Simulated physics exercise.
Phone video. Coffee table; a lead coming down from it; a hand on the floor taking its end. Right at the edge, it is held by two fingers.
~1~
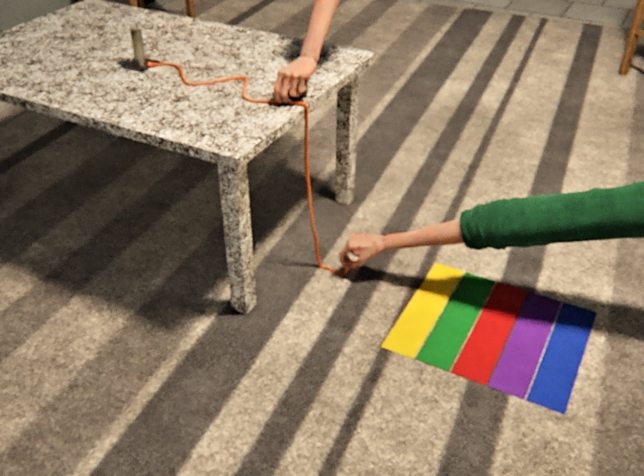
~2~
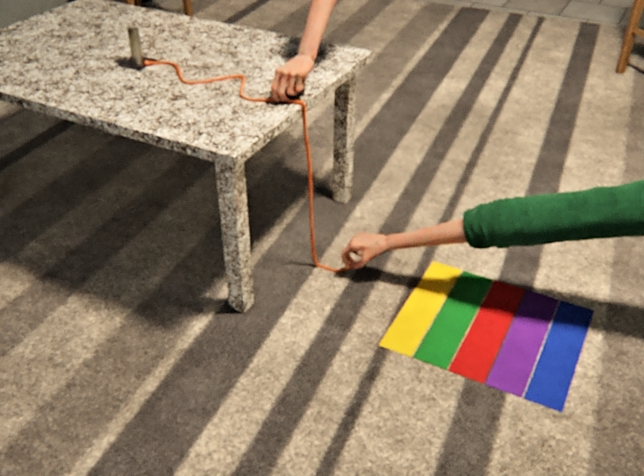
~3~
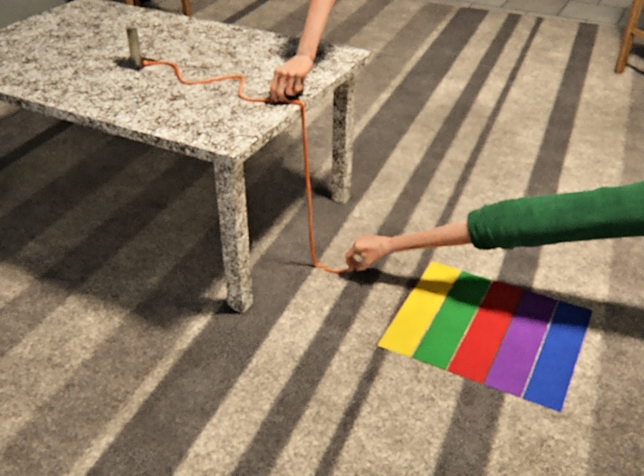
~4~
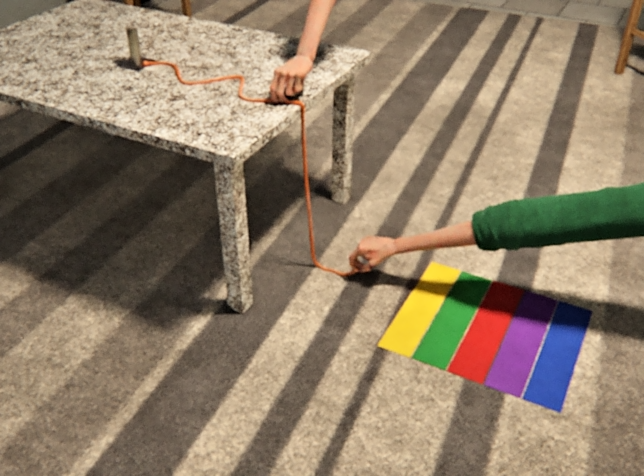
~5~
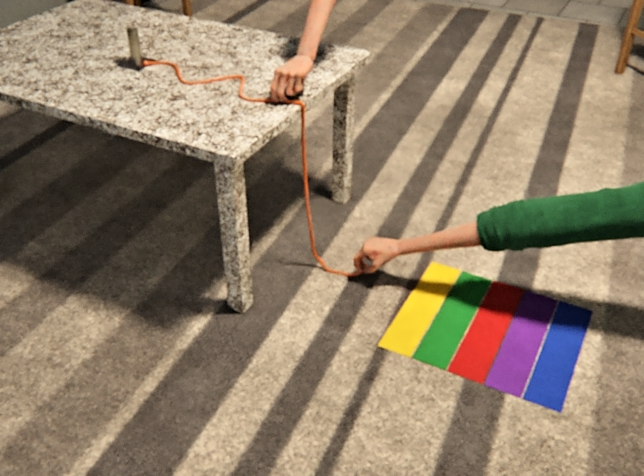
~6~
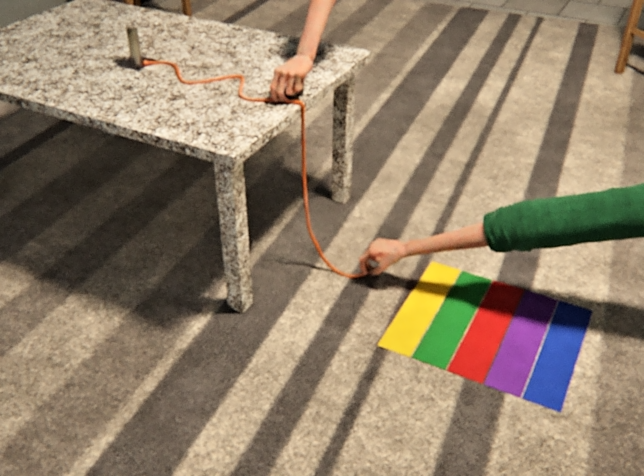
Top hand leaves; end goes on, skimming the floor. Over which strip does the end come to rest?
Over the purple strip.
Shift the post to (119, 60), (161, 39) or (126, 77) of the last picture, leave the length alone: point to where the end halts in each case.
In order, the pixels are (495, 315), (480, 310) and (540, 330).
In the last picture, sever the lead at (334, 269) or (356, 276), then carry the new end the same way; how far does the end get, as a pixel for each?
In turn, around (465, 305) and around (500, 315).
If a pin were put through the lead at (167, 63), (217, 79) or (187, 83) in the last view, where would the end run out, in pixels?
Result per try (px, approx.): (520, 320); (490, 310); (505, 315).
Early on, end near (456, 301); over green.
Midway, end near (498, 314); over red.
At the end of the slack, end near (525, 323); over purple. It gets as far as the purple strip.
